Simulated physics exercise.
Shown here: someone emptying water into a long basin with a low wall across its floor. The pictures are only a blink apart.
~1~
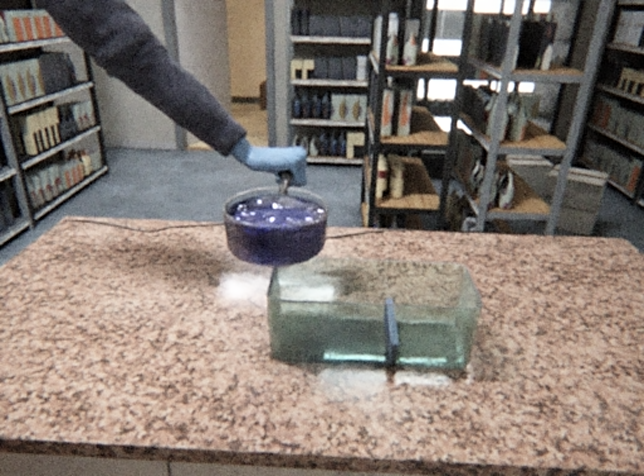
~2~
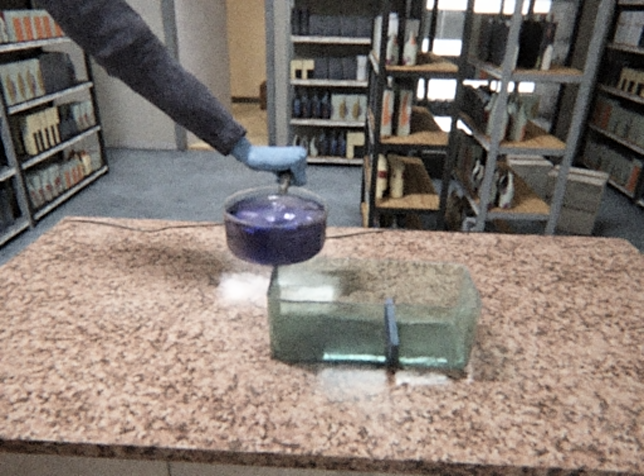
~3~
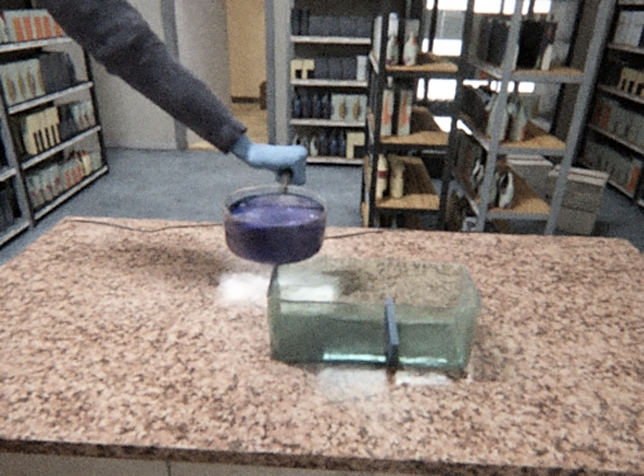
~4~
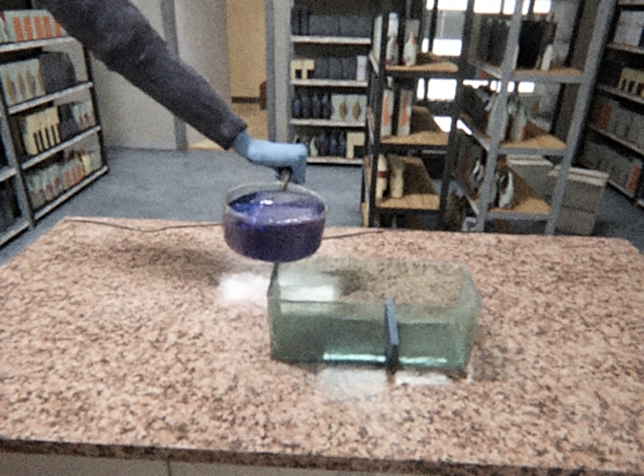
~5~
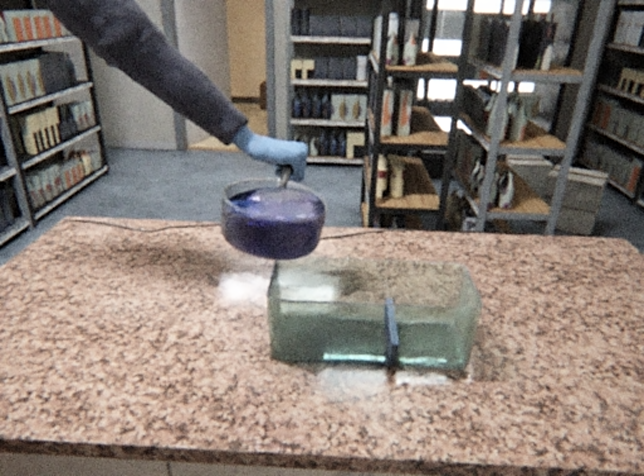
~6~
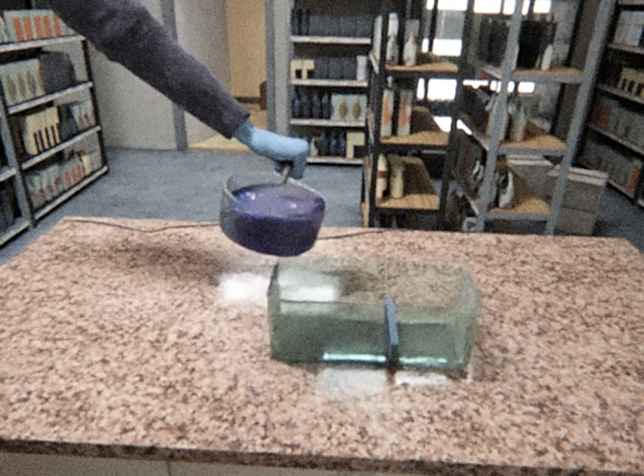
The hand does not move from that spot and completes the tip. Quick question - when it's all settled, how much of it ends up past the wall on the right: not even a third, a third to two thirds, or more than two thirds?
The right side is left with enough for a third but not past two thirds.
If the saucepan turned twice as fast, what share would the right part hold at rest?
Roughly 45 per cent ends up there.
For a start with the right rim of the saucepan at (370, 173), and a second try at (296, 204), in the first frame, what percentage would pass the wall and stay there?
Estimate: 55 per cent, then 15 per cent.
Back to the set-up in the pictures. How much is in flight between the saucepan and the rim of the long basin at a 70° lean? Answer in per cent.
Roughly 40 percent.
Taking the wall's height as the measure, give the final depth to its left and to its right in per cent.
Left: 50 %. Right: 80 %.
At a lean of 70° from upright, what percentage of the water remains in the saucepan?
Near 45 %.
A moment on, the saucepan is tipped part way and 43 per cent is still to pour, 15 is left of the wall and 1 right of it.
Next, the saucepan is tipped right over and 5 per cent is still to pour, 29 is left of the wall and 55 right of it.
Then the saucepan is tipped right over and 0 per cent is still to pour, 48 is left of the wall and 50 right of it.
Later the saucepan is tipped right over and 0 per cent is still to pour, 50 is left of the wall and 50 right of it.
In the end 50 per cent lies left of the wall, 49 right of it and 1 outside.
